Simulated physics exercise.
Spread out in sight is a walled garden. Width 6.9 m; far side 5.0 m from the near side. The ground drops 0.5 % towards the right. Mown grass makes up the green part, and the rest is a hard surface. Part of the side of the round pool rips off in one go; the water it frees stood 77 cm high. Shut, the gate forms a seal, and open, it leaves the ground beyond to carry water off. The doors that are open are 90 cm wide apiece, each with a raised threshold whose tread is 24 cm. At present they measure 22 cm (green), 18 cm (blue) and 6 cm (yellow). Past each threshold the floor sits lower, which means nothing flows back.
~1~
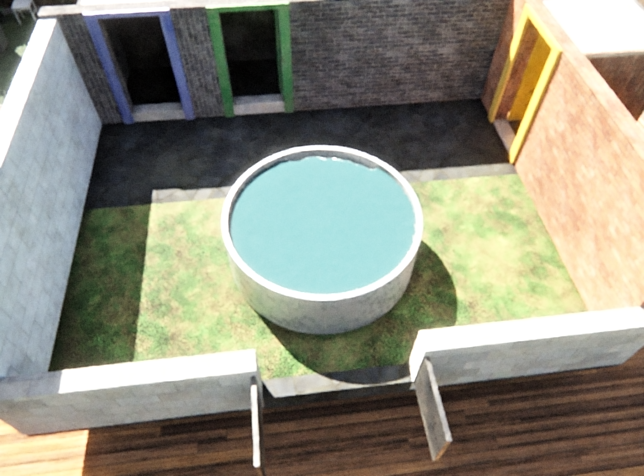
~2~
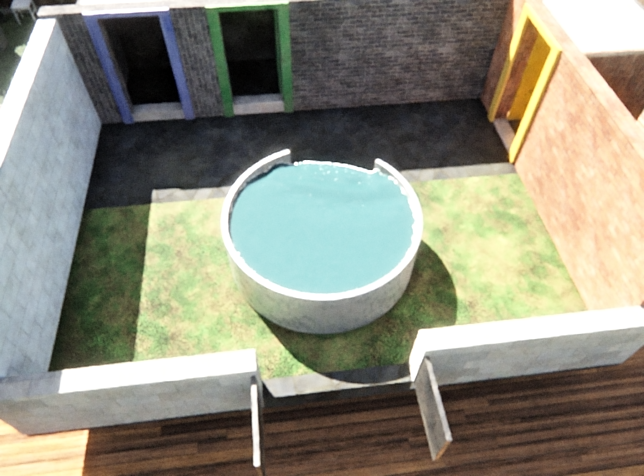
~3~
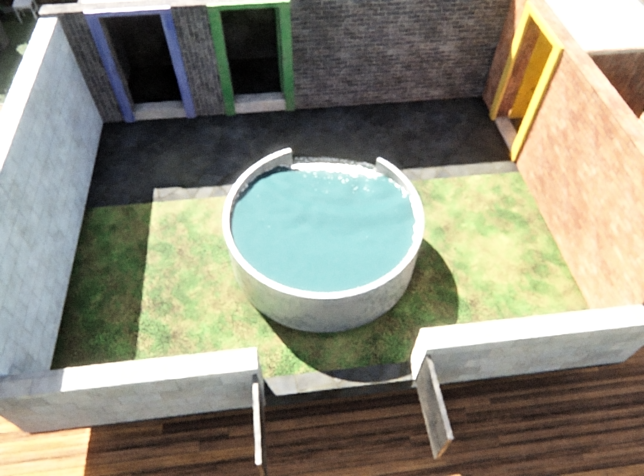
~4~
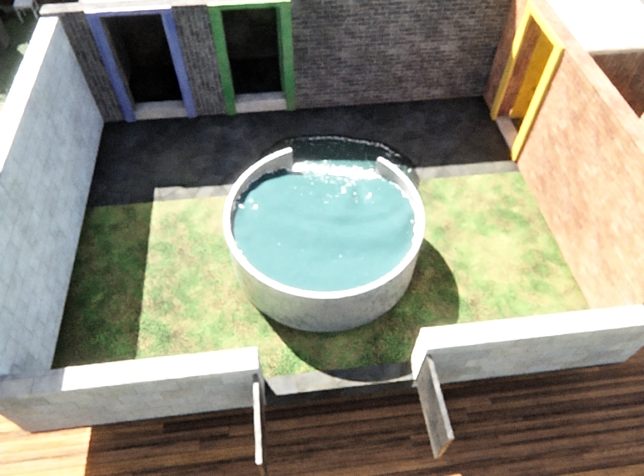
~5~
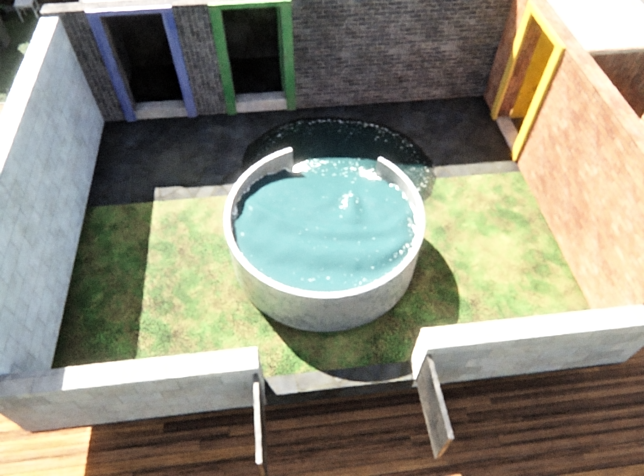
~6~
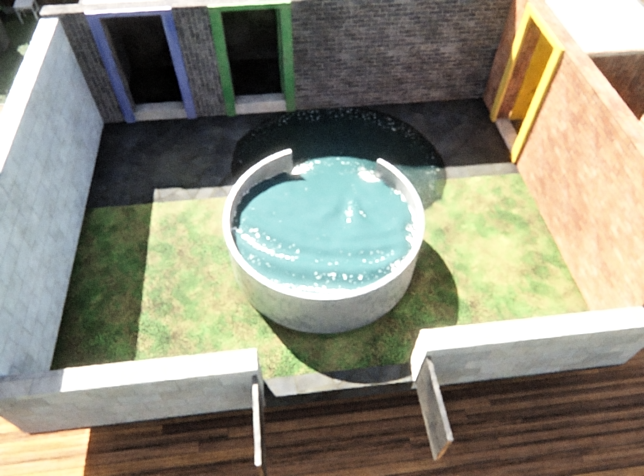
Blue-green water sits in a round, pale-walled pool in a sunlit walled garden, seen from high above the near side. Patchy grass surrounds it, with dark paving behind, blue and green doorways at the back left, a yellow one at the right, and an open gate in front. A section of the pool's far rim vanishes, and the water ripples, glints and spreads across the paving while the camera stays still.
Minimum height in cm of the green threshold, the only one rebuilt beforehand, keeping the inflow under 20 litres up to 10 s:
Roughly 25 cm.
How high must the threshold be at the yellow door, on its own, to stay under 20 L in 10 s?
About 28 cm at yellow.
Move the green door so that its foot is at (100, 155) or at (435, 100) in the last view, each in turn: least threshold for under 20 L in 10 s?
Roughly 17 cm for the first and 26 cm for the second.
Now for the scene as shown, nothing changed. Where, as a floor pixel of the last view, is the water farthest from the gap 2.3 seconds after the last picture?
Lab note: Front tip approx. (104, 128).
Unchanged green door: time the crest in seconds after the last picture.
Around 1.0 s, give or take.
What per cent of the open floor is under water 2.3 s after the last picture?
Near 50 per cent is wet.
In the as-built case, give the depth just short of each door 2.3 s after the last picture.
In cm - green: 21, blue: 8, yellow: 24.
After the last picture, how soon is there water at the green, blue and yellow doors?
Green at 0.1 s, blue at 0.9 s and yellow at 0.7 s.
Then, 0.7 s after the last picture water covers 35 % of the floor, deepest (46 cm) near (329, 112); 28 cm at the green door, 2 litres in over its 22 cm threshold.
Then, 2.3 s after the last picture water covers 50 % of the floor, deepest (39 cm) near (473, 103); 21 cm at the green door, 35 litres in over its 22 cm threshold.
Then, 9.3 s after the last picture water covers 100 % of the floor, deepest (14 cm) near (602, 340); 7 cm at the green door, 37 litres in over its 22 cm threshold.
At the green door as built, the water peaked near 30 cm, 0.9 s after the last picture.
Run again over the same 10 s with other heights there, 37 litres in over 22 cm, 6 litres over 29.5 cm. The limit of 20 litres is kept from about 25 cm up.
